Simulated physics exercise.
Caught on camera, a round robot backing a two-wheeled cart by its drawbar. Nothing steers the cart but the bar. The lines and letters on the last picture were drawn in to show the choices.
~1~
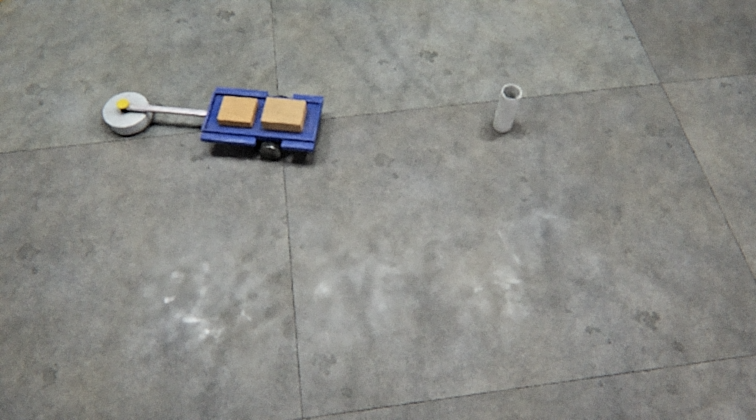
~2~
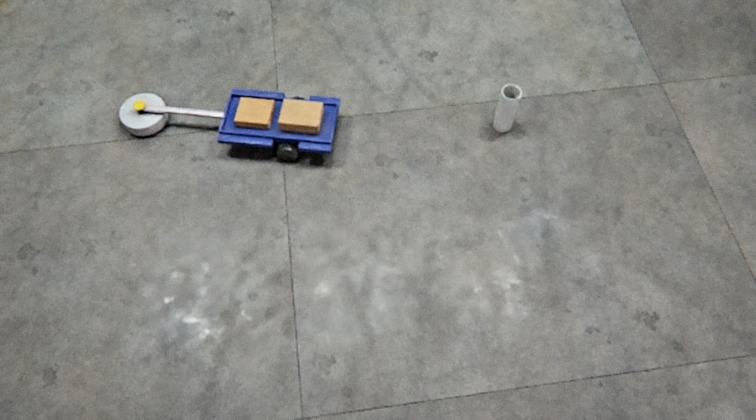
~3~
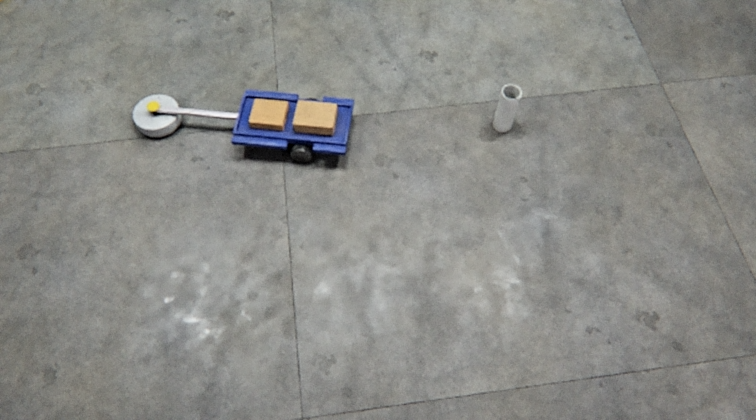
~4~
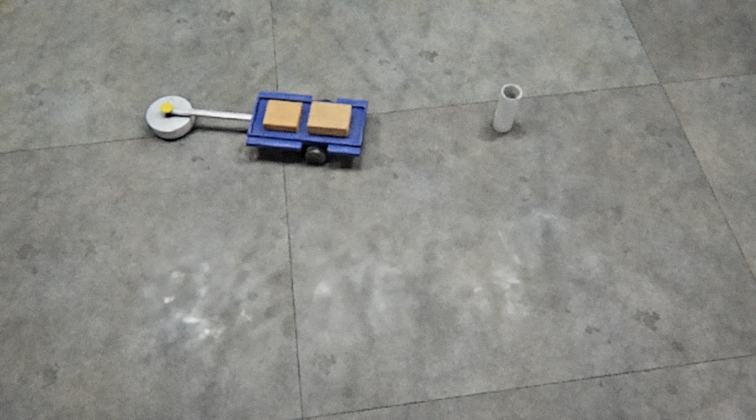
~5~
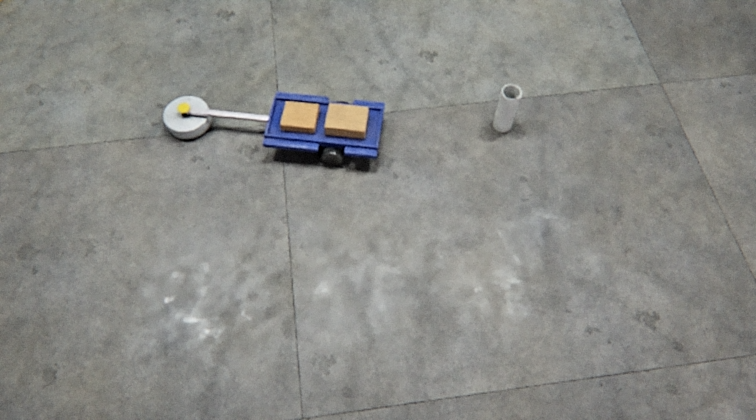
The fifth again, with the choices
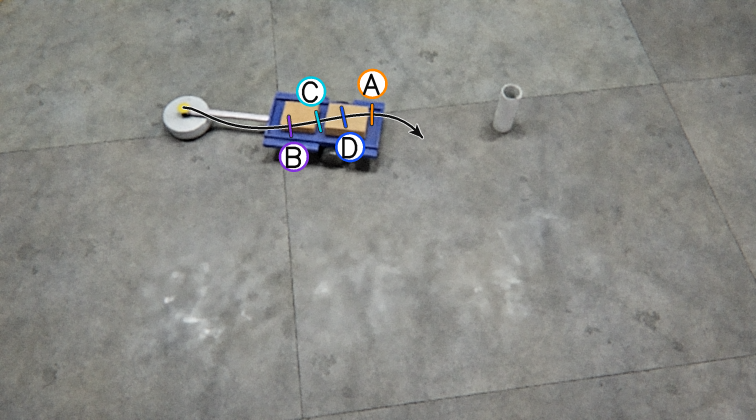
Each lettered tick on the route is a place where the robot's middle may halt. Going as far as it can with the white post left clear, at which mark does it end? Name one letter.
B.
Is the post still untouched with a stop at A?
No.
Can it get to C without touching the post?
No.
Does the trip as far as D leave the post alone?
For that mark, no.
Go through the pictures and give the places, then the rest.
In the first frame, blue cart (263, 117); white post (502, 125); robot (127, 111).
In the second frame, robot (143, 112); blue cart (280, 119); white post (502, 125).
In the third frame, robot (157, 114); blue cart (294, 120); white post (502, 125).
In the fourth frame, robot (170, 115); blue cart (308, 121); white post (502, 125).
In the fifth frame, robot (187, 115); blue cart (325, 123); white post (502, 125).
On the marked copy, A at (372, 114); B at (290, 126); C at (318, 121); D at (344, 117); the route from (184, 108) via (304, 124) to (422, 137).
With B. Early on, robot (220, 128), cart (362, 127).
Further on, robot (257, 136), cart (401, 128).
At the end, robot (291, 134), cart (435, 127); nothing has been touched.
As for the rest, A is too far, the post has been hit; C is too far, the post has been hit; D is too far, the post has been hit.
